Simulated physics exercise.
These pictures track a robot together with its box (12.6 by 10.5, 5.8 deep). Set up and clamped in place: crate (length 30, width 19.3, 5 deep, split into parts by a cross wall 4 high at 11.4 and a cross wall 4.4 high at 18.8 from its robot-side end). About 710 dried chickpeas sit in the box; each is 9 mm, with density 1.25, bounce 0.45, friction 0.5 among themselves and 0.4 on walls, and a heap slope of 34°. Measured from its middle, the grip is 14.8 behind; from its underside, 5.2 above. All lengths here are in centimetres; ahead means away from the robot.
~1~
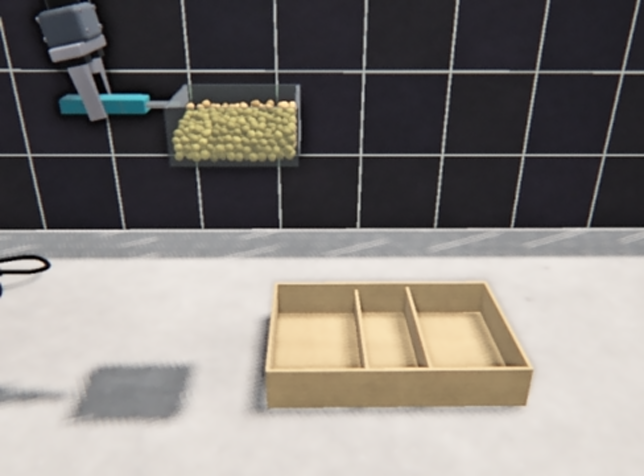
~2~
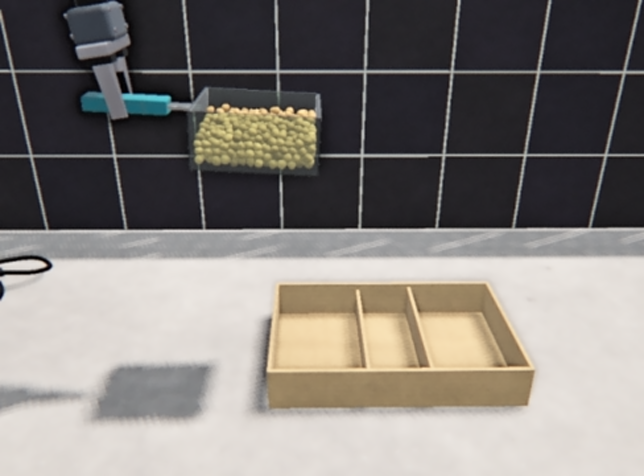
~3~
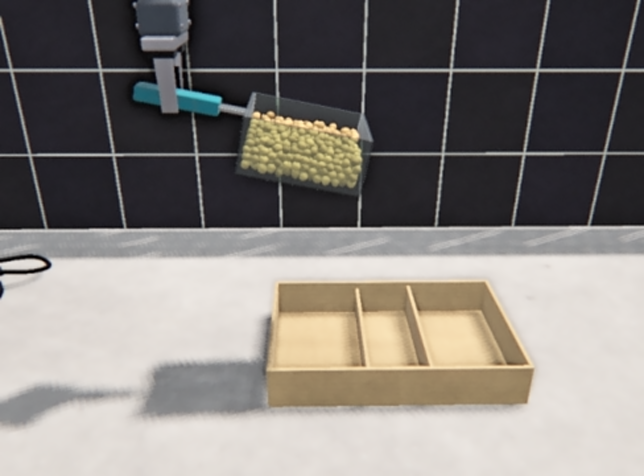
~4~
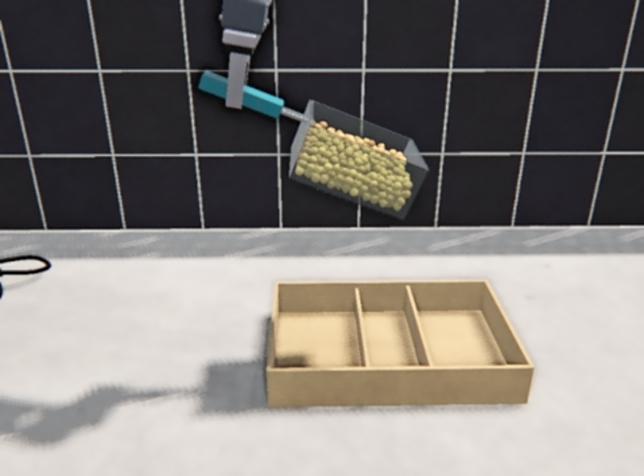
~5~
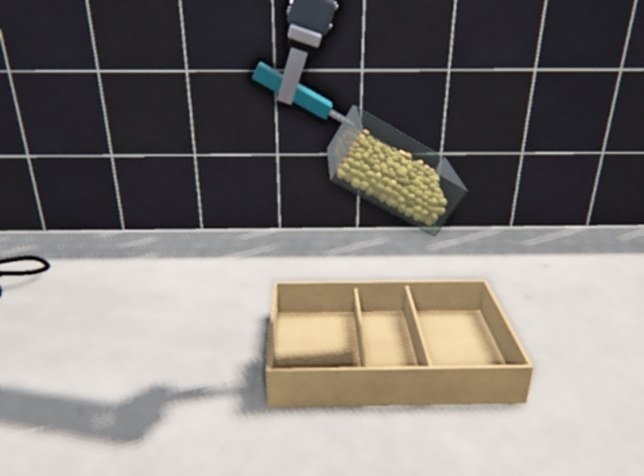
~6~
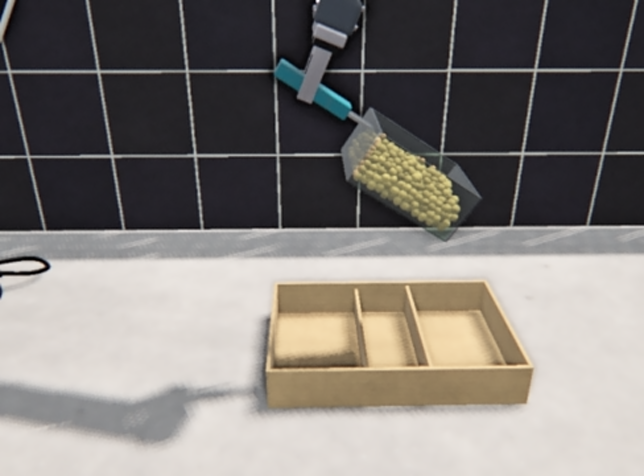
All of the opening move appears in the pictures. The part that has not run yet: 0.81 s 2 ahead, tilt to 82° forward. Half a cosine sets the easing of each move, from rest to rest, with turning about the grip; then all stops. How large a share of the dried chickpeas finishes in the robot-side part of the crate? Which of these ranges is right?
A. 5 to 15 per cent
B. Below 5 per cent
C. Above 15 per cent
B, below 5 per cent.
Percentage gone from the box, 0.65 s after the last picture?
About 5 in a hundred parts are out by then.
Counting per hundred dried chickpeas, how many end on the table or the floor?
Around 0 in a hundred.
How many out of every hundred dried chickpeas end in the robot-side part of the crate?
I'd guess near 0 per cent.
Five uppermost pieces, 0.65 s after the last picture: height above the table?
Height: Some 26 cm.
Then, 0.32 s on, tilted 50° forward, highest piece 27 above the table; 709 in the box.
Then, 0.65 s on, tilted 77° forward, highest piece 25 above the table; 684 in the box, 9 in the middle part, 16 in flight or on a rim.
Then, 1.01 s on, tilted 82° forward, highest piece 25 above the table; 486 in the box, 198 in the middle part, 2 in the far-side part, 1 in the robot-side part, 22 in flight or on a rim.
Then, 2.06 s on, tilted 82° forward, highest piece 25 above the table; 390 in the box, 316 in the middle part, 2 in the far-side part, 1 in the robot-side part.
In the end, 389 in the box, 316 in the middle part, 2 in the far-side part, 1 in the robot-side part, 1 in flight or on a rim. That is 0 % in the robot-side part of the crate.
